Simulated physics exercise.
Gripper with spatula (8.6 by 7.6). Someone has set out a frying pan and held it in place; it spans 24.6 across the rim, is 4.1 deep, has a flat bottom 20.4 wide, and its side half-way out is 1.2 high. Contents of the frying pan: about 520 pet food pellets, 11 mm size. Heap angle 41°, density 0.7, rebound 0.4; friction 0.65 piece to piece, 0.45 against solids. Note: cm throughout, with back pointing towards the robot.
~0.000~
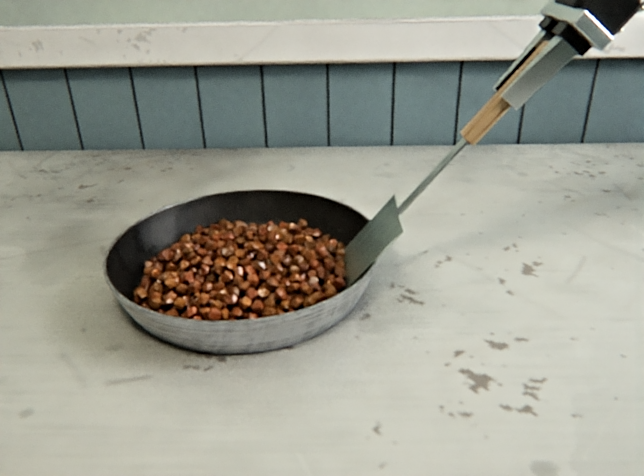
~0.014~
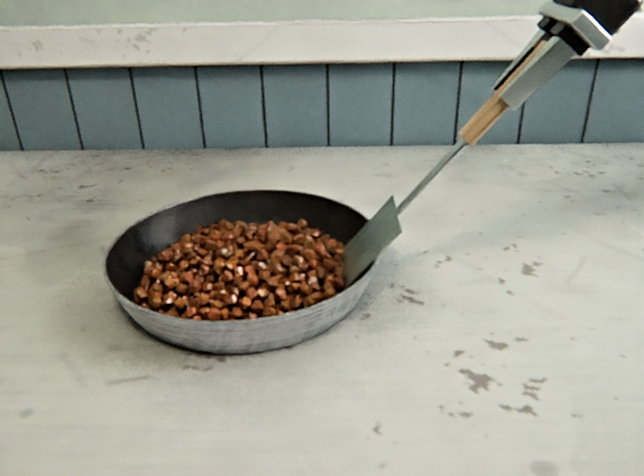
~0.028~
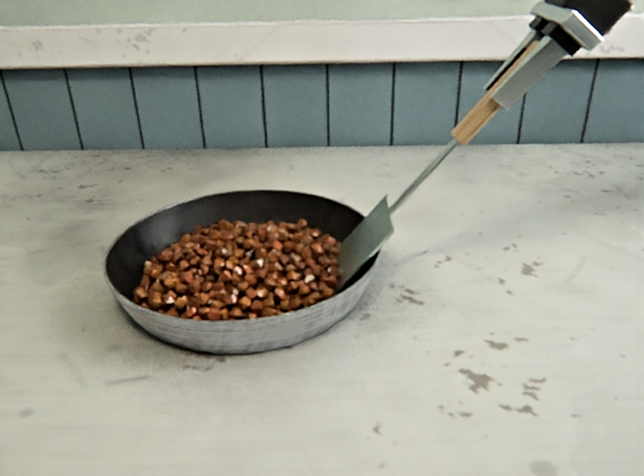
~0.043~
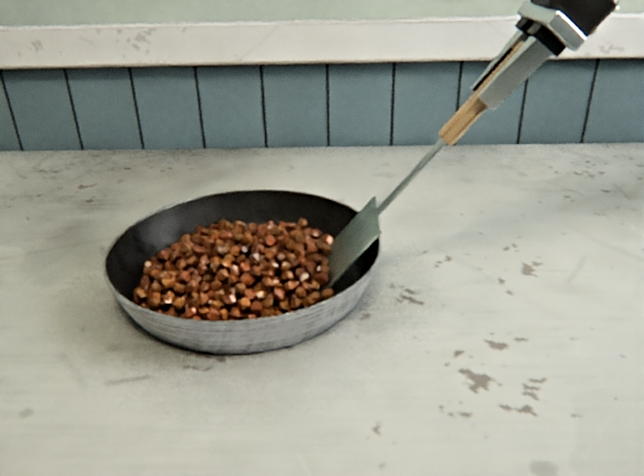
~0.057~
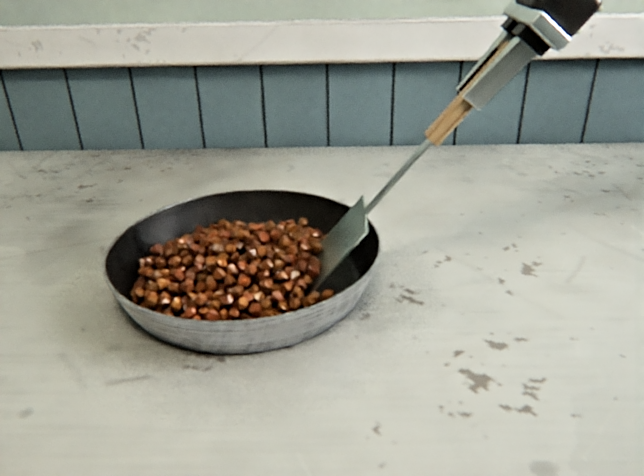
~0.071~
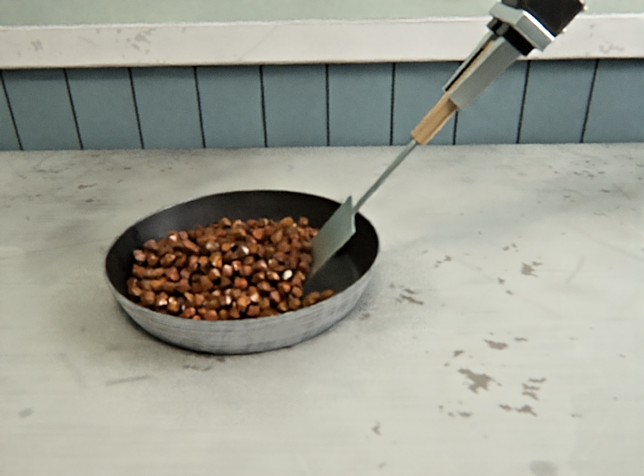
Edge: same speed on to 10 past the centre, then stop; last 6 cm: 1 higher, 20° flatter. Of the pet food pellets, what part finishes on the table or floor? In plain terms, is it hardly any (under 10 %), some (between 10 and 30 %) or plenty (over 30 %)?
Some - between 10 and 30 %.
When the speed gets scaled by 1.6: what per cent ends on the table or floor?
I'd put it around 30 per cent.
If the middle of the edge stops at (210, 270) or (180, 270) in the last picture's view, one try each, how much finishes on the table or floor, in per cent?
I'd say roughly 0 per cent, then roughly 0 per cent.
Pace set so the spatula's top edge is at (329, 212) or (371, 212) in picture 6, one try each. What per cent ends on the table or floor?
Respectively, around 25 and 10 per cent.
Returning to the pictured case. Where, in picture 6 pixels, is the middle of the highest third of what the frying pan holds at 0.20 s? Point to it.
I'd put it close to (178, 244).
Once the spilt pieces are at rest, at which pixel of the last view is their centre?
About (78, 281).
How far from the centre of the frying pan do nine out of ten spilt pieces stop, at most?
About 25 cm from the centre.
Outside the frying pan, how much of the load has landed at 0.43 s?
Roughly 15 percent.
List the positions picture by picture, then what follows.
The first frame shows spatula top edge at (399, 212), sloping 51°; upper third of the load around (246, 260), from x 140 to 345, top at y 225; 523 in the frying pan.
The second frame shows spatula top edge at (398, 212), sloping 51°; upper third of the load around (246, 260), from x 140 to 345, top at y 225.
The third frame shows spatula top edge at (391, 212), sloping 51°; upper third of the load around (250, 259), from x 140 to 345, top at y 225.
The fourth frame shows spatula top edge at (378, 212), sloping 51°; upper third of the load around (250, 259), from x 140 to 345, top at y 225.
The fifth frame shows spatula top edge at (366, 212), sloping 51°; upper third of the load around (246, 256), from x 135 to 345, top at y 225.
The sixth frame shows spatula top edge at (353, 212), sloping 51°; upper third of the load around (241, 252), from x 135 to 345, top at y 220; 523 in the frying pan.
By 0.14 s, sloping 51°, highest piece 6 above the table; 523 in the frying pan.
By 0.20 s, sloping 45°, highest piece 6 above the table; 523 in the frying pan.
By 0.43 s, sloping 31°, highest piece 6 above the table; 444 in the frying pan, 71 on the table or floor, 8 on the blade or in flight.
By 1.48 s, sloping 31°, highest piece 6 above the table; 443 in the frying pan, 80 on the table or floor.
Final count, 443 in the frying pan, 80 on the table or floor. That is 15 % on the table or floor.
